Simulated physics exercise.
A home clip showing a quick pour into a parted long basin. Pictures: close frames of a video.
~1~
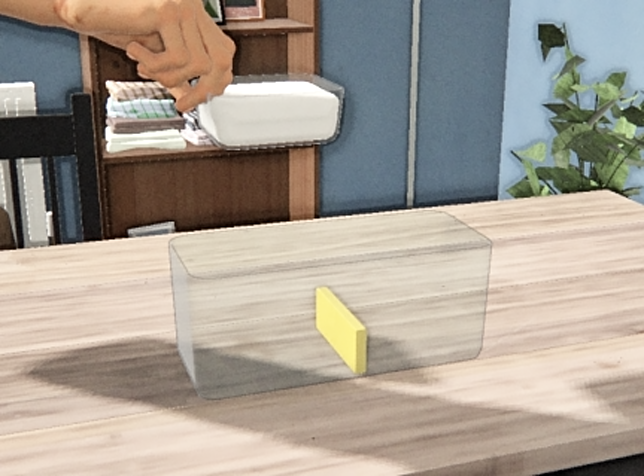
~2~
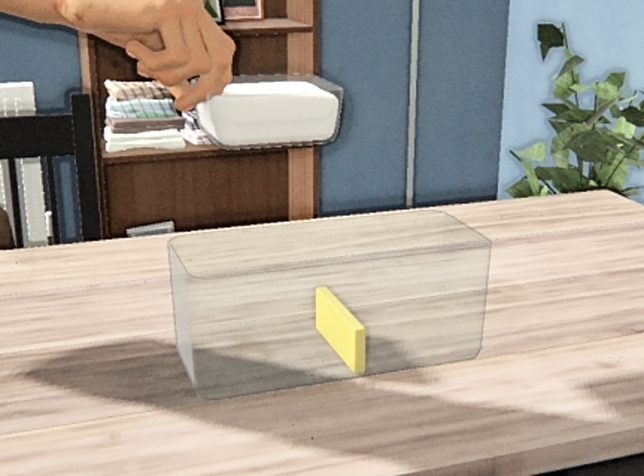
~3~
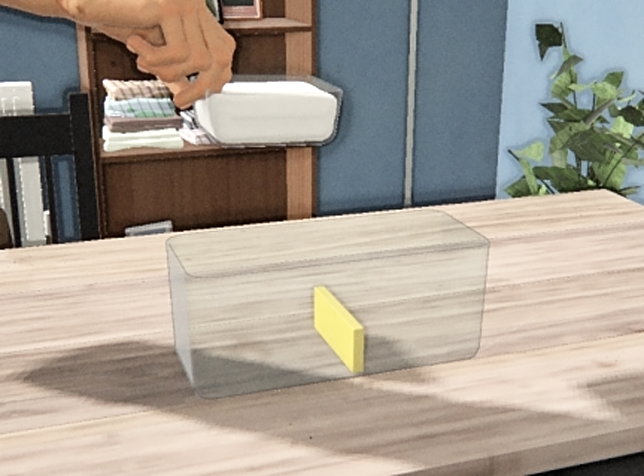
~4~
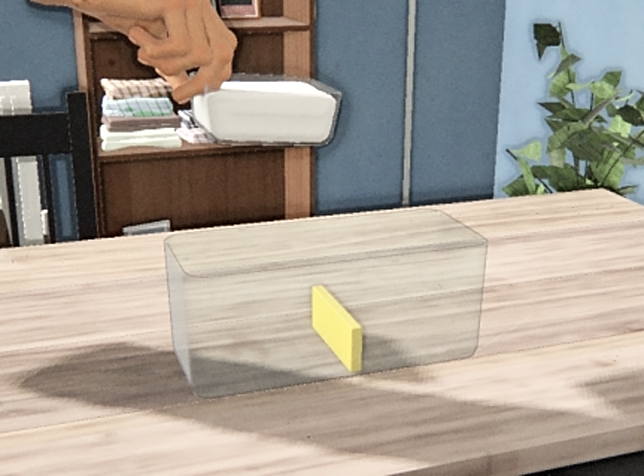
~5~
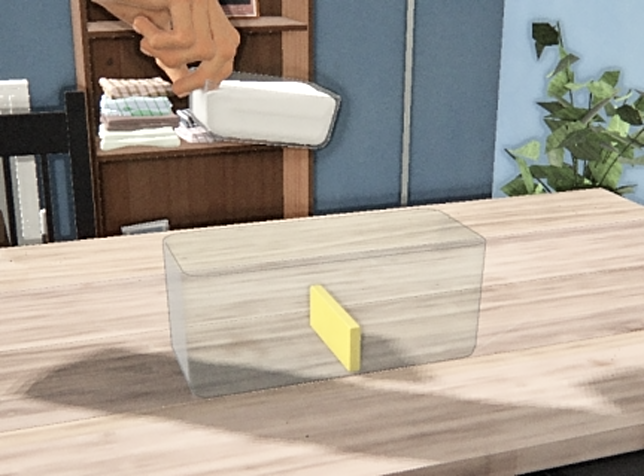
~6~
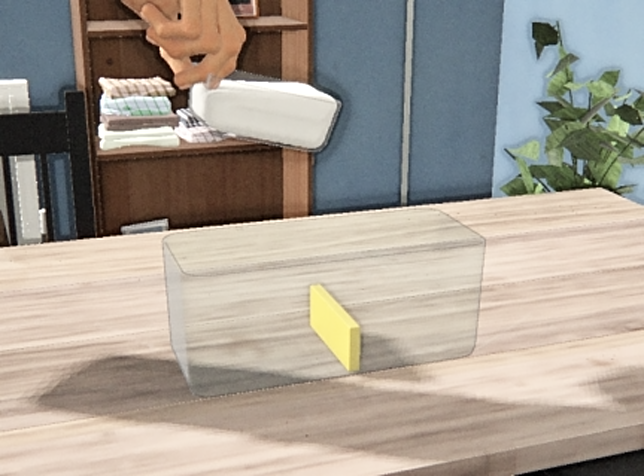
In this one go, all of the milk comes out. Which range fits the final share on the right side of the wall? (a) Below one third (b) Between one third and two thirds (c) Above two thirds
c, above two thirds.
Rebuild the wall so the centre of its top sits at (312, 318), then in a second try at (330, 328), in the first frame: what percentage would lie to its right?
Roughly 85 % and 75 %.
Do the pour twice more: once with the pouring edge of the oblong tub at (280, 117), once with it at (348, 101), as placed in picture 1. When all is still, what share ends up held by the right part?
Close to 45 in a hundred, and close to 80 in a hundred.
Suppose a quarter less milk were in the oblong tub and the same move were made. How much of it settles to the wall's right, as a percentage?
Close to 75 per cent, more or less.
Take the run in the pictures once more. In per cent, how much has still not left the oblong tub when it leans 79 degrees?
20 %.
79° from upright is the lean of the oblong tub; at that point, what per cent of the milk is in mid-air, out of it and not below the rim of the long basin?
Around 50 %.
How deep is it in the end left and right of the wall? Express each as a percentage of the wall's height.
I get 10 % for the left and 50 % for the right.
A moment on, the oblong tub is tipped on its side and 18 per cent is still to pour, 0 is left of the wall and 30 right of it.
Next, the oblong tub is tipped right over and 1 per cent is still to pour, 11 is left of the wall and 80 right of it.
Then the oblong tub is tipped right over and 0 per cent is still to pour, 15 is left of the wall and 80 right of it.
Later the oblong tub is tipped right over and 0 per cent is still to pour, 15 is left of the wall and 80 right of it.
At rest 15 per cent lies left of the wall, 80 right of it and 5 outside.
